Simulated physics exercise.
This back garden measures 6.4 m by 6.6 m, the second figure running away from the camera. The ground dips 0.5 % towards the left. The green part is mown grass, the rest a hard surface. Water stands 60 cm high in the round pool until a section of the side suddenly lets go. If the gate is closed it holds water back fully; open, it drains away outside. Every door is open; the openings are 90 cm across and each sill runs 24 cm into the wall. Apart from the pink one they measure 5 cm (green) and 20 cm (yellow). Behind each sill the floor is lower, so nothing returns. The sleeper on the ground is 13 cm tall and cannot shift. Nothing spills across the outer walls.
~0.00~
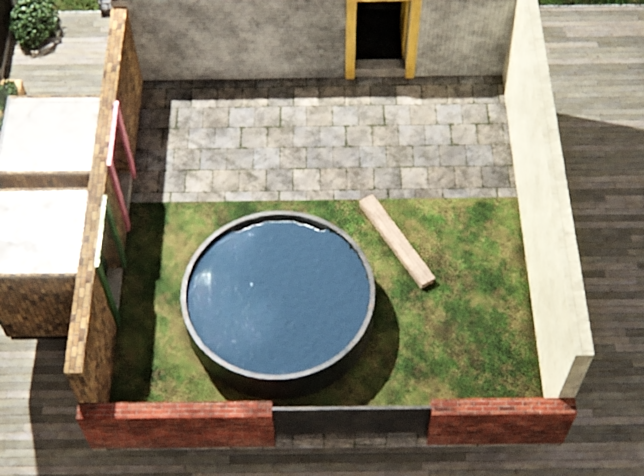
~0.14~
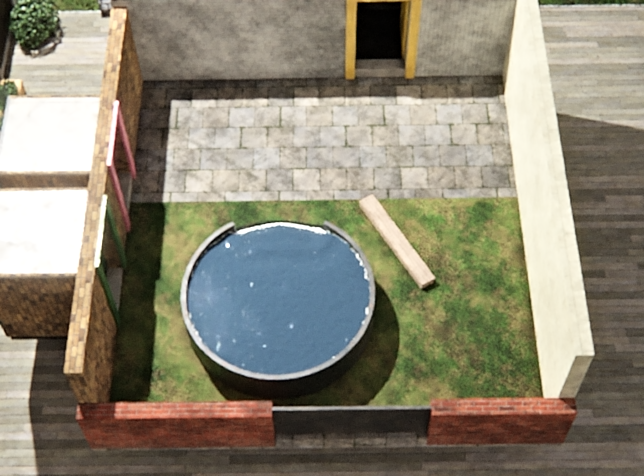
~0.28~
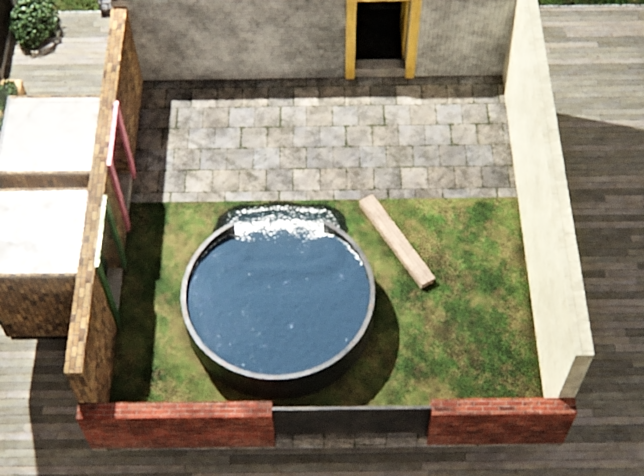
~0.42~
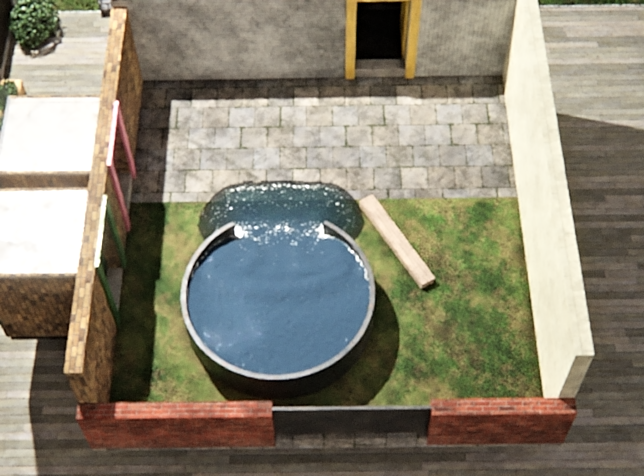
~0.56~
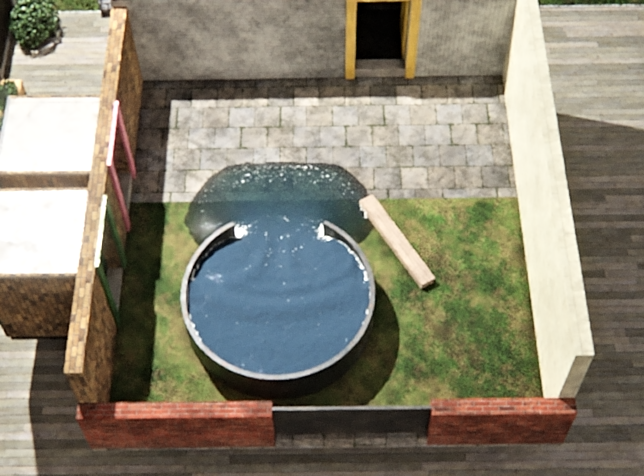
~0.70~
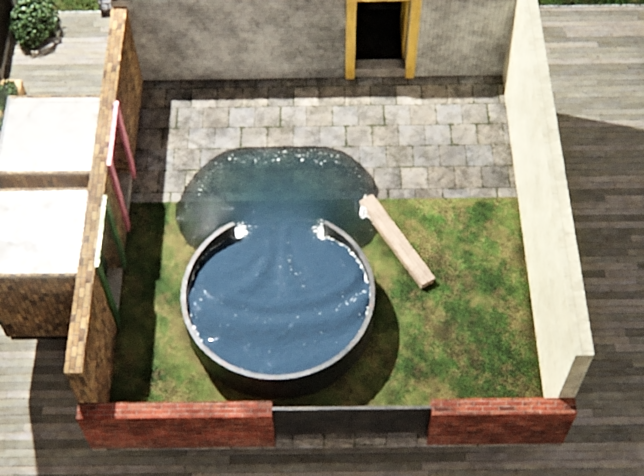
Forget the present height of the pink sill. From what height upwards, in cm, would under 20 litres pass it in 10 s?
Some 8.5 cm above the ground.
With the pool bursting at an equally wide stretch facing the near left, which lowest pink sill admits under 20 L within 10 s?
About 7.0 cm.
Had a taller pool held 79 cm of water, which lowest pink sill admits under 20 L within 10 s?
About 11.0 cm.
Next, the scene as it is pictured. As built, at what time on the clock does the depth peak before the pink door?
At about 4.5 s.
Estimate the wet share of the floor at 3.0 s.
Near 50 per cent is wet.
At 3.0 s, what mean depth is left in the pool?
About 29 cm.
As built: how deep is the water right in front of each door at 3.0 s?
In cm: Pink 5, green 0, yellow 21.
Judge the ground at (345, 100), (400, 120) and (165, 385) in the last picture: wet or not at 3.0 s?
In turn: Flooded, under water, dry.
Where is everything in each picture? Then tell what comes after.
The first picture shows still water, 60 cm deep, in the round pool at (278, 294); the pink door at (120, 165) is dry.
In the second picture, the front is at a hidden place, 0.3 m from the gap on the far side; 0.3 m2 of floor is wet, 60 cm left at the back.
In the third picture, the front is at (232, 212), 0.7 m from the gap on the far side; 1.1 m2 of floor is wet, 60 cm left at the back.
In the fourth picture, the front is at (331, 187), 1.1 m from the gap on the far side; 2.4 m2 of floor is wet, 60 cm left at the back.
In the fifth picture, the gap is on the far side, the front 1.5 m out at (338, 169); the back of the round pool holds 60 cm.
In the sixth picture, the gap is on the far side, the front 1.8 m out at (334, 152); the back of the round pool holds 60 cm; 0.9 m in a straight line remain to the pink door at (120, 165).
After 1.4 s water covers 35 % of the floor, deepest (30 cm) near (283, 227); it has not reached the pink door.
After 3.0 s water covers 50 % of the floor, deepest (32 cm) near (153, 85); 5 cm at the pink door, 0 litres in over its 19 cm sill.
After 10.0 s water covers 100 % of the floor, deepest (12 cm) near (142, 101); 9 cm at the pink door, 0 litres in over its 19 cm sill.
At the pink door as built, the water arrived by 2.0 s and peaked near 12 cm at 4.6 s.
With a sill of 7.5 cm, 29 litres would have come in within the 10 s; with 10 cm, 7 litres. So under 20 litres takes about 8.5 cm.
